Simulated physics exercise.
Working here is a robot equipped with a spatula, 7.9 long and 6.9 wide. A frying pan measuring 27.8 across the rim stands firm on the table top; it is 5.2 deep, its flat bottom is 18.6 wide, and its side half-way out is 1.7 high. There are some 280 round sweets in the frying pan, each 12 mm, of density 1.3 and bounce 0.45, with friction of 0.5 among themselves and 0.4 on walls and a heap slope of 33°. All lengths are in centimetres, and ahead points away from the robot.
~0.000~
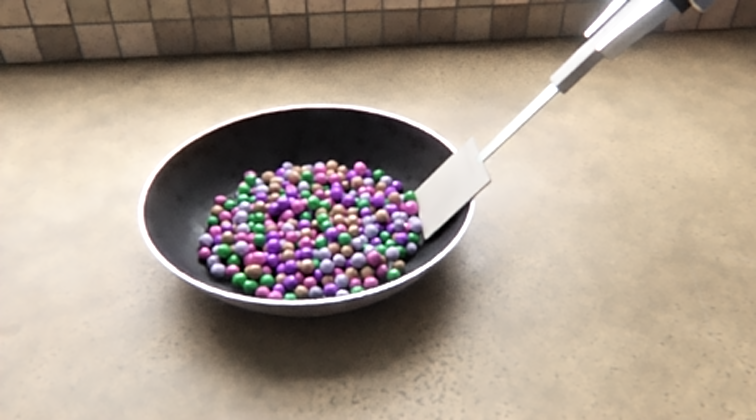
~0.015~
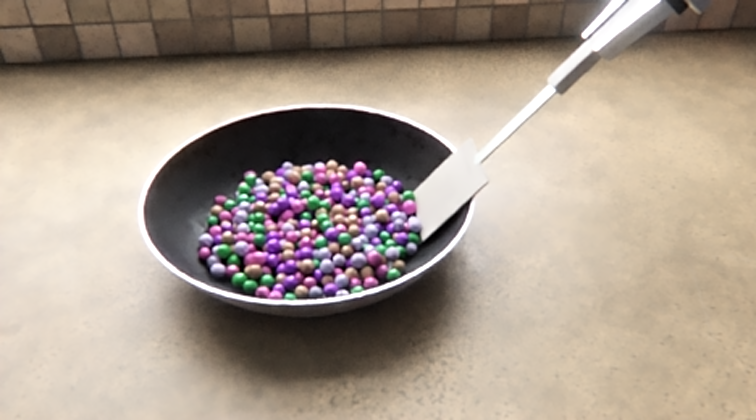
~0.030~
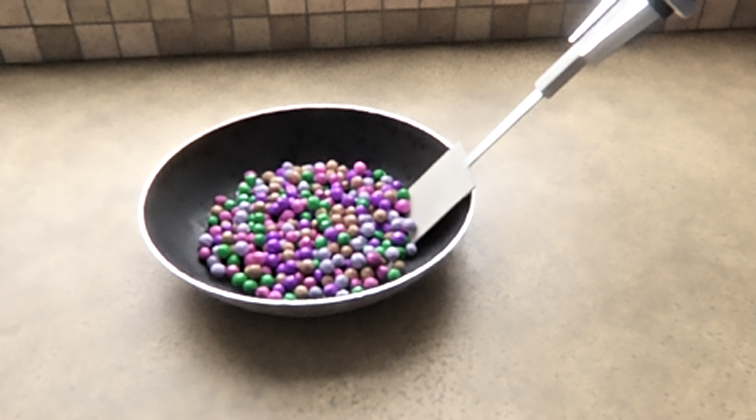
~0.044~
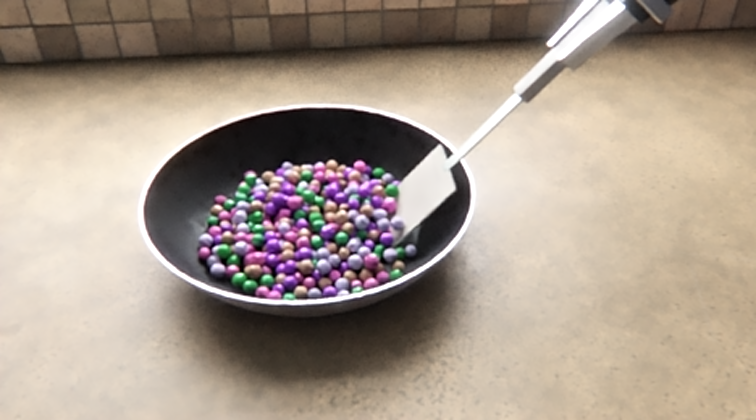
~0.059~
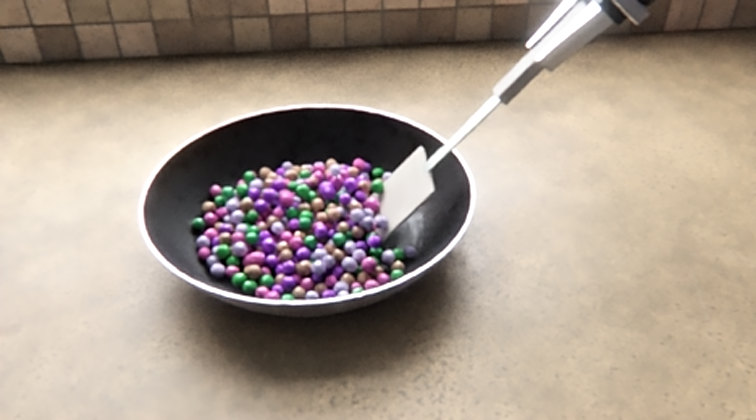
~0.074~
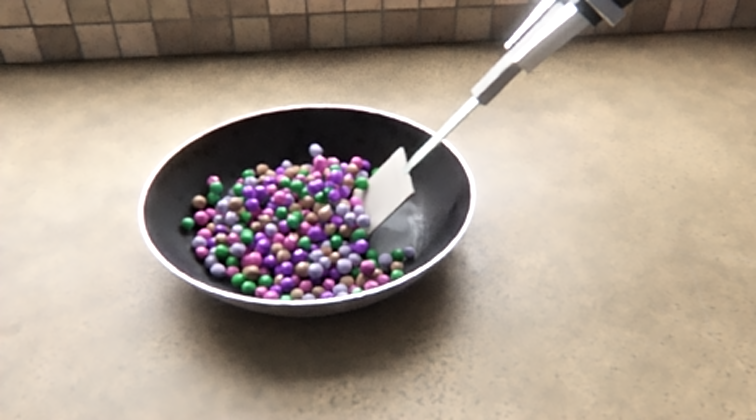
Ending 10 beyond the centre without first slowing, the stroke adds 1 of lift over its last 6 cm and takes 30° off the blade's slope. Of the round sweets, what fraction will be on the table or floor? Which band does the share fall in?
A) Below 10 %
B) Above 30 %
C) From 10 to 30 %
(C) From 10 to 30 %.
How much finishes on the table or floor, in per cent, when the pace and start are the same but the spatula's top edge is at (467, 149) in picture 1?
I'd estimate close to 20 per cent.
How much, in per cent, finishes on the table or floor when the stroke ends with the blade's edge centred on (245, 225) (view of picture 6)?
Close to 0 per cent finishes on the table or floor.
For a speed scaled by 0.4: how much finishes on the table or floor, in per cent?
I'd put it around 0 per cent.
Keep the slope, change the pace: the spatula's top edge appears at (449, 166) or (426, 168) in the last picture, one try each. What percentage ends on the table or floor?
I'd estimate some 0 and 5 in a hundred.
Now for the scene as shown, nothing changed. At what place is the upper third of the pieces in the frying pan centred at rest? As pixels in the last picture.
Roughly (197, 220).
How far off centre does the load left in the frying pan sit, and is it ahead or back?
Ahead of centre, near 4.0 centimetres.
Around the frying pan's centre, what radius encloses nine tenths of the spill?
Distance from centre: Approx. 35 cm.
By 0.11 s, sloping 49°, highest piece 10 above the table; 282 in the frying pan.
By 0.15 s, sloping 41°, highest piece 13 above the table; 280 in the frying pan, 2 on the blade or in flight.
By 0.37 s, sloping 19°, highest piece 7 above the table; 244 in the frying pan, 22 on the table or floor, 16 on the blade or in flight.
By 1.42 s, sloping 19°, highest piece 5 above the table; 242 in the frying pan, 40 on the table or floor.
Final count, 242 in the frying pan, 40 on the table or floor. That is 14 % on the table or floor.
